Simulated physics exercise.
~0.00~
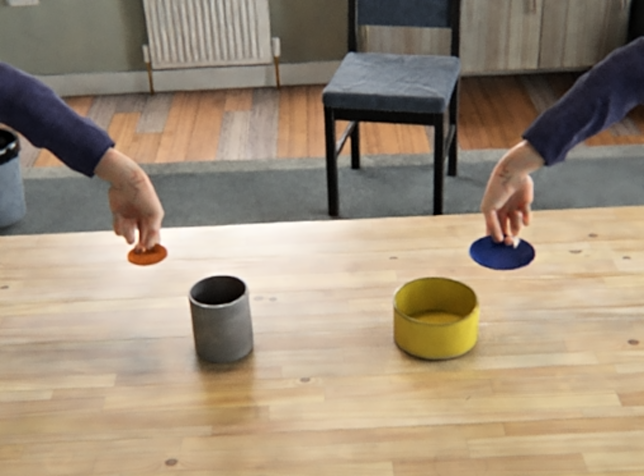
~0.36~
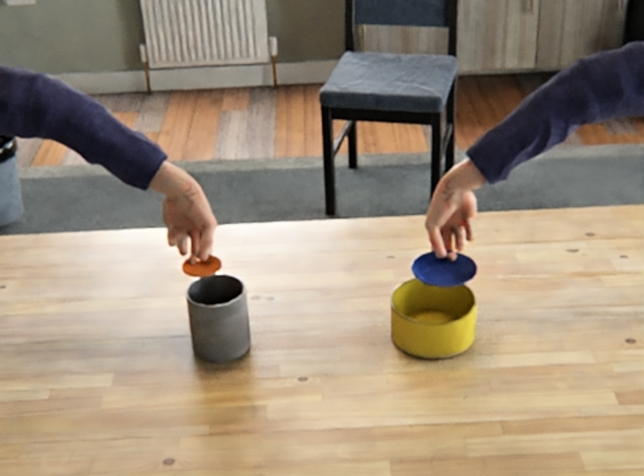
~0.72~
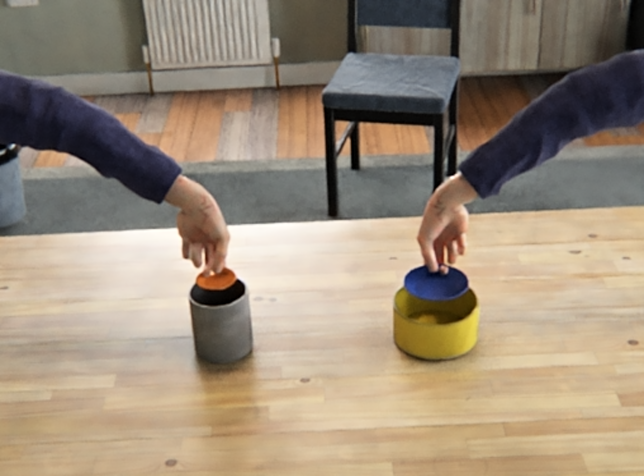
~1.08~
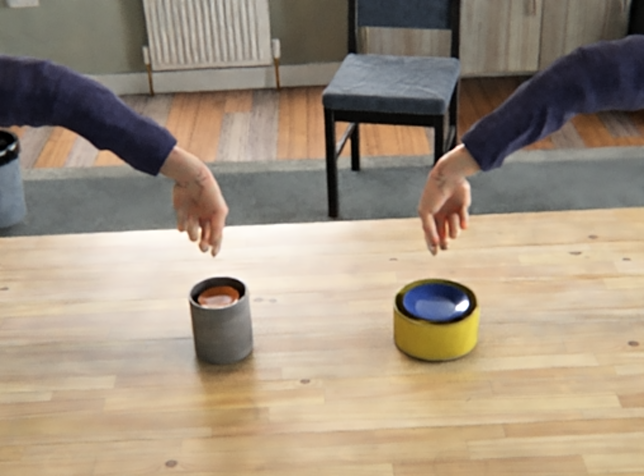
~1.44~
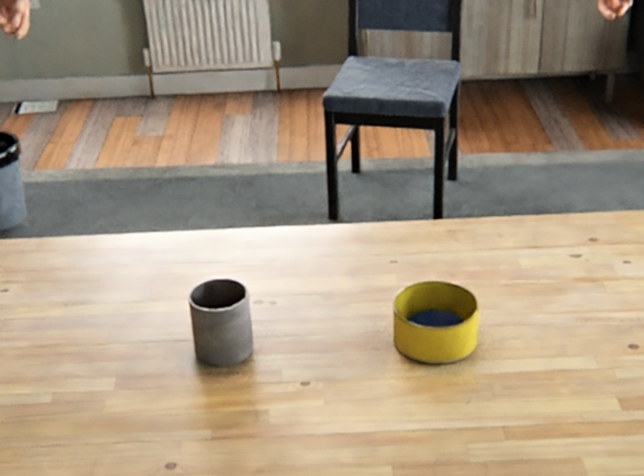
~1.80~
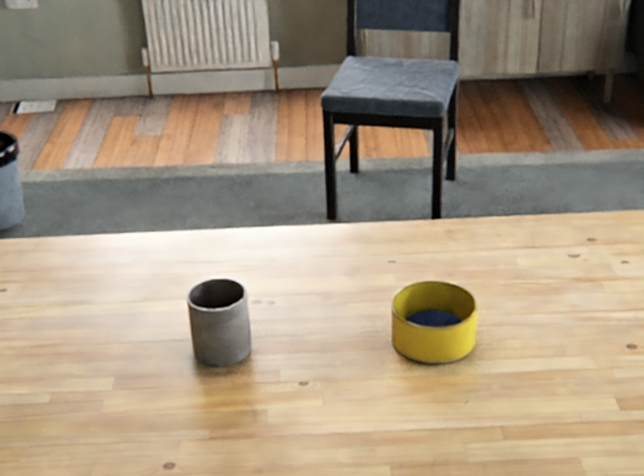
An orange disc and a blue disc are held by two hands in dark blue sleeves above a pale wooden table, seen from slightly above in a room with a chair and a radiator behind. A grey cup stands on the left and a wider, low yellow container on the right. The orange disc moves right and the blue one left until each is over an opening, and both are lowered. The hands let go and draw away as the discs sink inside the rims. Finally, the orange disc is out of sight and the blue one lies low inside the yellow container, leaving both uncovered.
